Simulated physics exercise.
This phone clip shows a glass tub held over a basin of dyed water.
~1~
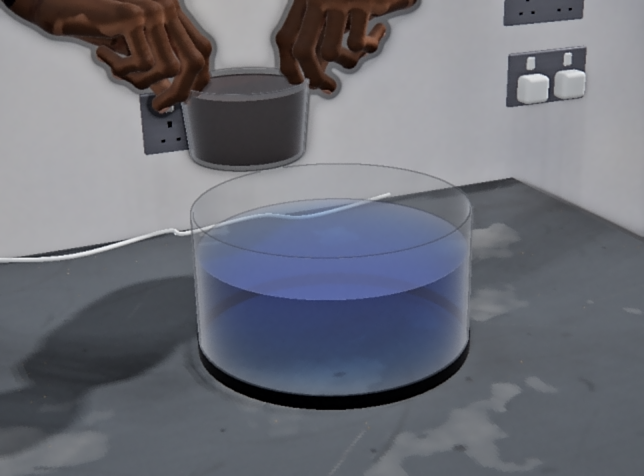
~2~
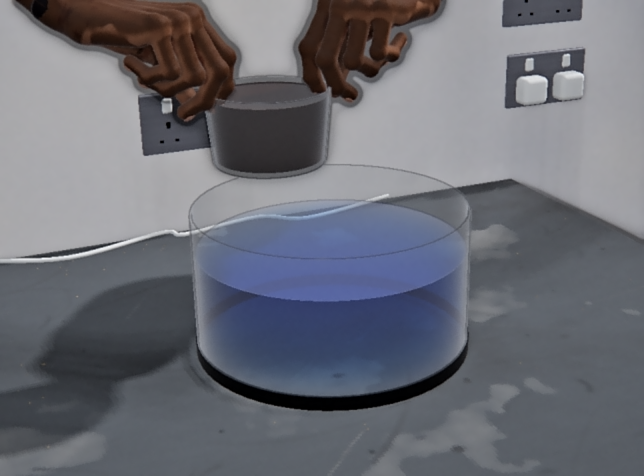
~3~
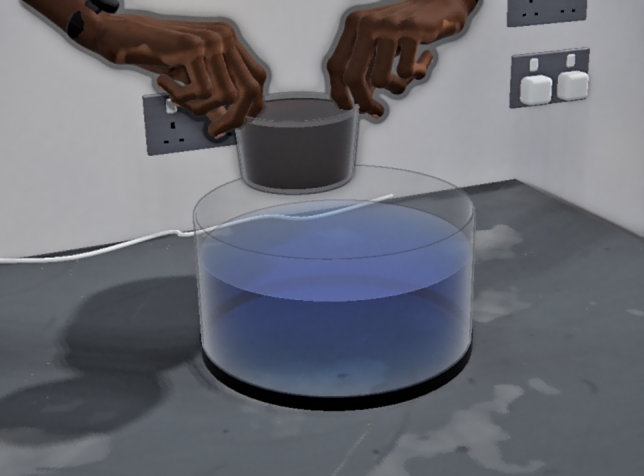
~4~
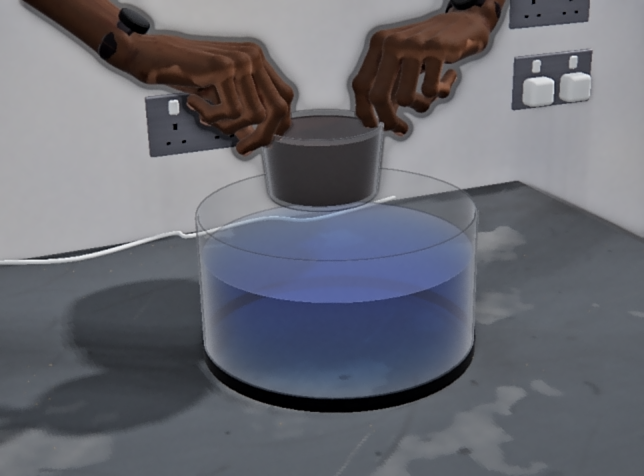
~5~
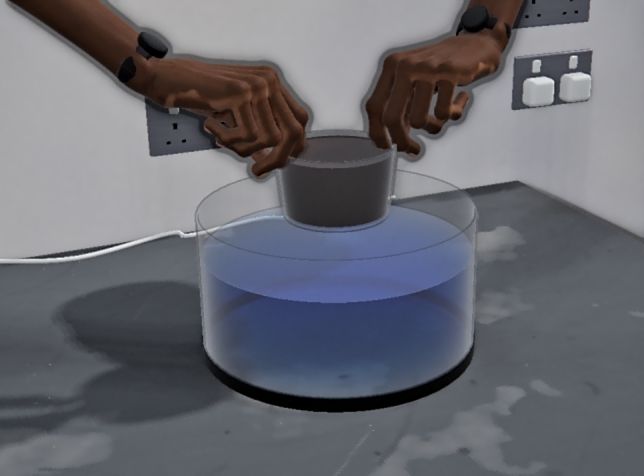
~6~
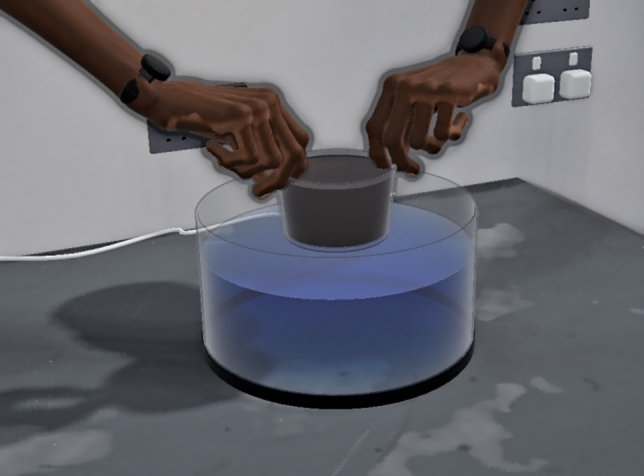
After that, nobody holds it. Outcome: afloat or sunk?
Goes down.
Shortly, the tub dips into the dyed water.
Then, dyed water pours in over its rim.
At the finish, the tub lies on the bottom.
